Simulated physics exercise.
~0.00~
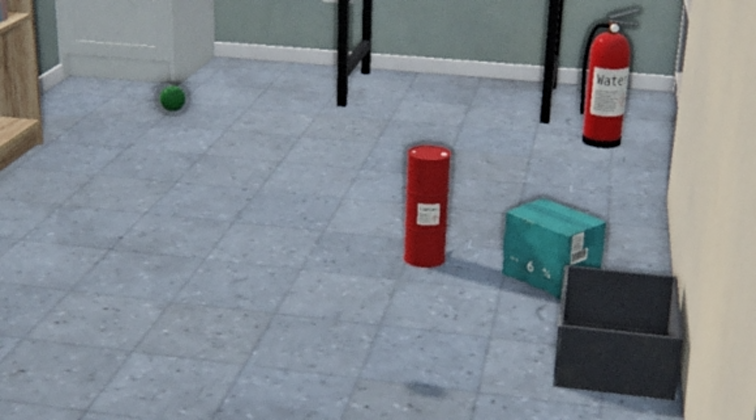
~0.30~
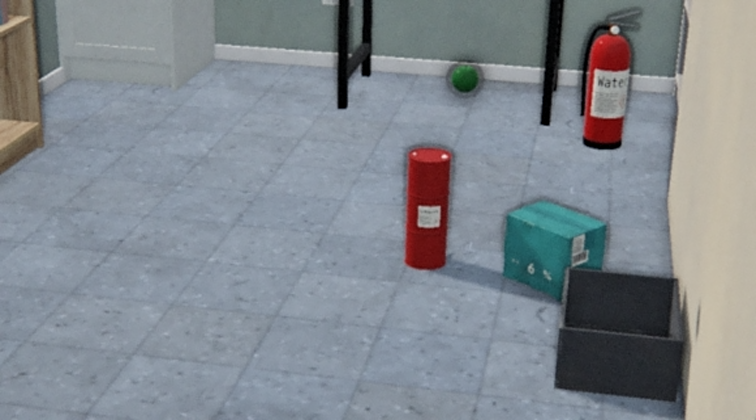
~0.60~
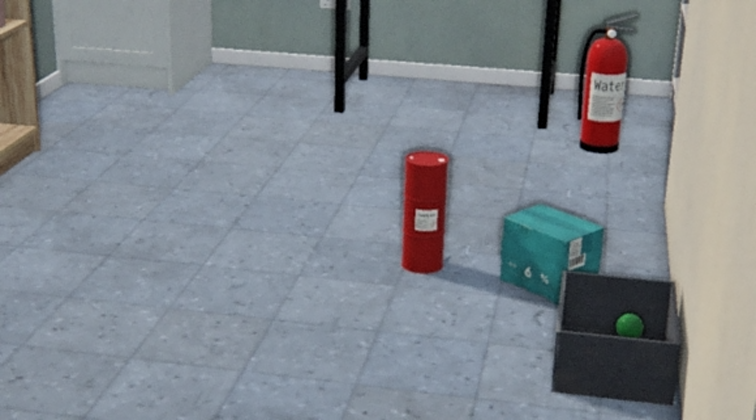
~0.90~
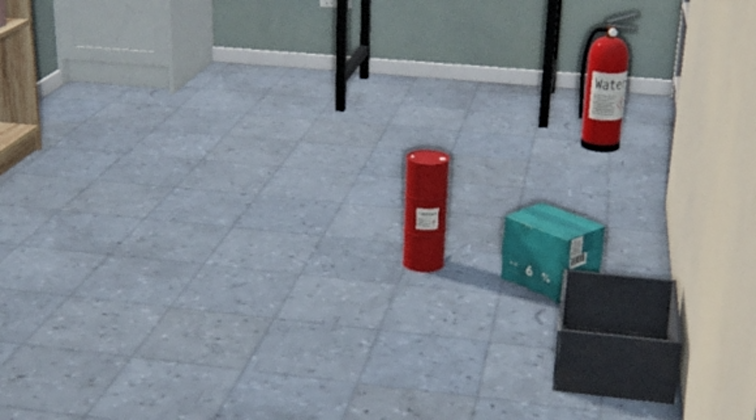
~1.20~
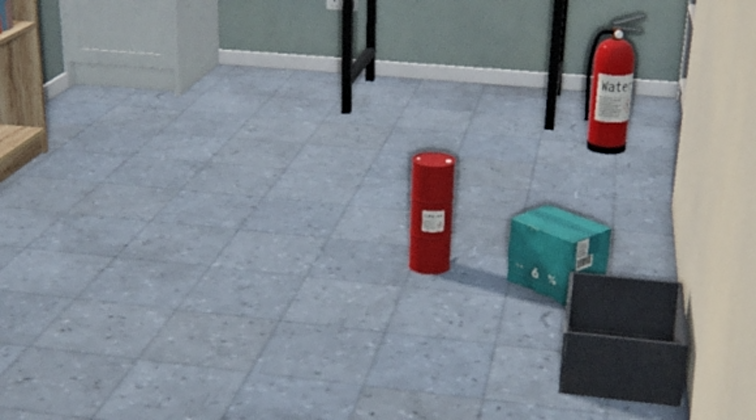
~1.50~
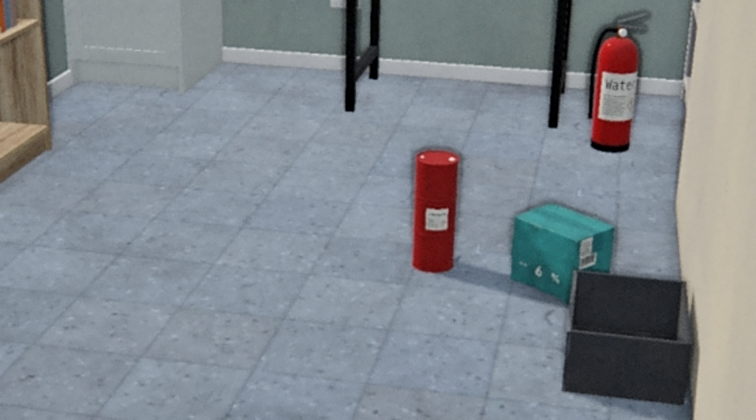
A green apple, small and round, flies through a room with a speckled blue-grey tiled floor, seen from slightly above by a gently swaying camera. A red canister stands near the middle, with a turquoise parcel to its right and an open dark grey box in front of the parcel, while a red fire extinguisher is by the far wall. The apple starts at the upper left and travels right past the black legs at the back. It then comes down at the right into the open box and drops out of sight behind its front side. At the end it remains hidden, and the canister and parcel stand undisturbed.
